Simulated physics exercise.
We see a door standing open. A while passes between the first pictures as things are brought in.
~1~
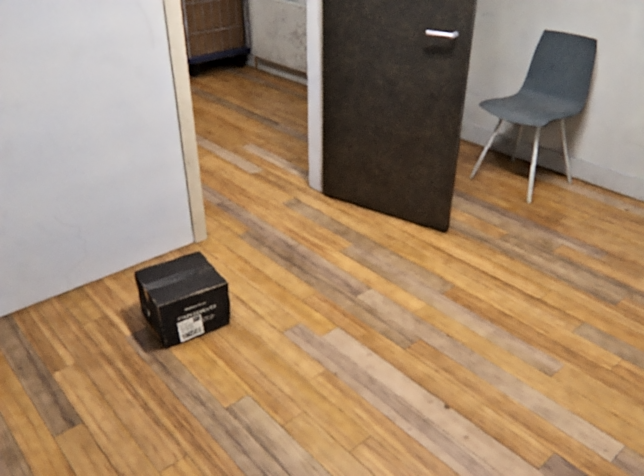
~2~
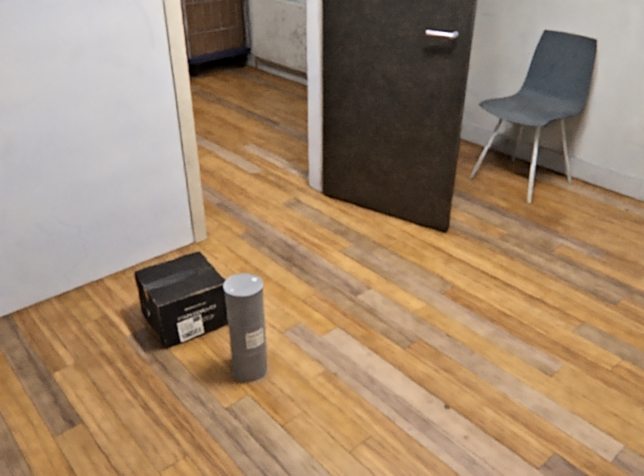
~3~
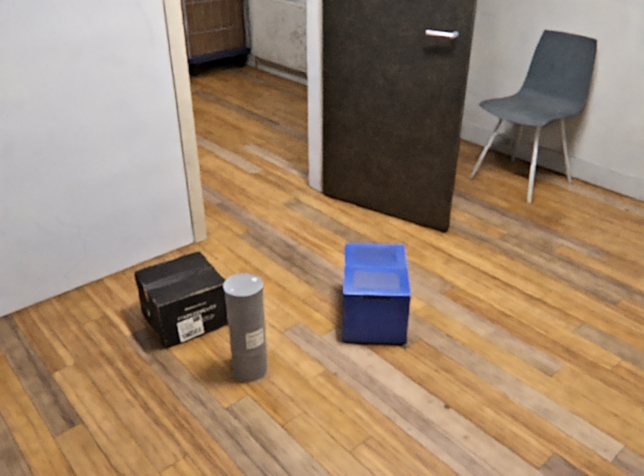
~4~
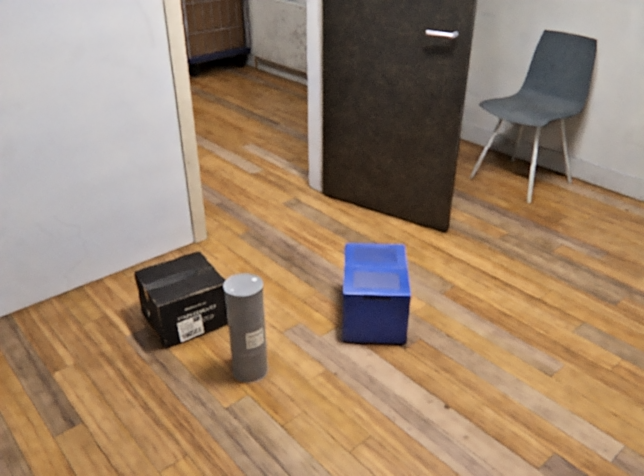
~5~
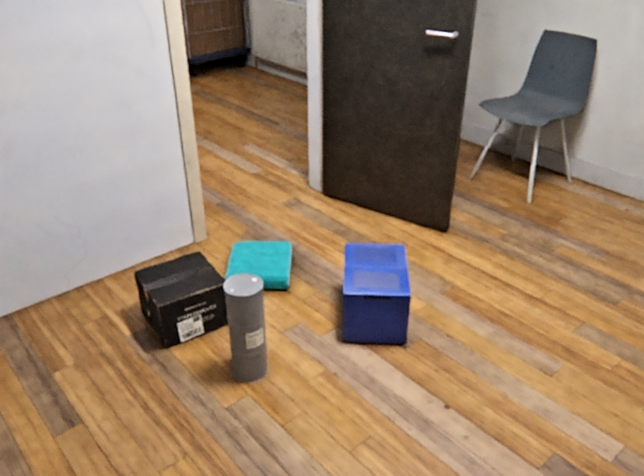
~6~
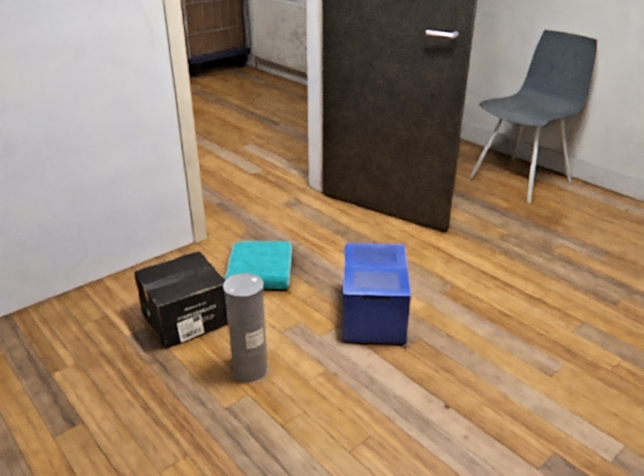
To begin with, a black parcel sits alone on the wooden floor near a wide-open door, with a chair at right. A grey canister appears beside it, then a blue tote to the right, and finally a turquoise cushion between and behind them, while the door stays still.
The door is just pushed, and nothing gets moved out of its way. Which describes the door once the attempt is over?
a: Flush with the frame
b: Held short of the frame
Answer: A.
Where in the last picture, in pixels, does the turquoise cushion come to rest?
The object ends up somewhere near (209, 263).
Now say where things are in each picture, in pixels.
In the first frame, door wide open and still.
In the second frame, door wide open and still; black parcel (183, 298); grey canister (247, 329).
In the third frame, door wide open and still; blue tote (375, 293); black parcel (183, 298).
In the fourth frame, door wide open and still; grey canister (247, 329); blue tote (375, 293).
In the fifth frame, door wide open and still; black parcel (183, 298); grey canister (247, 329).
In the sixth frame, door wide open and still; turquoise cushion (260, 265); blue tote (375, 293).
Then, 1.00 s past the last view, door 54° open.
Then, 1.30 s past the last view, door 27° open; turquoise cushion displaced a little near (232, 265).
Finally, door 0° open; moved from the start, turquoise cushion; the other 3 still in place. Final places as the last picture's camera would see them, turquoise cushion near (209, 262).
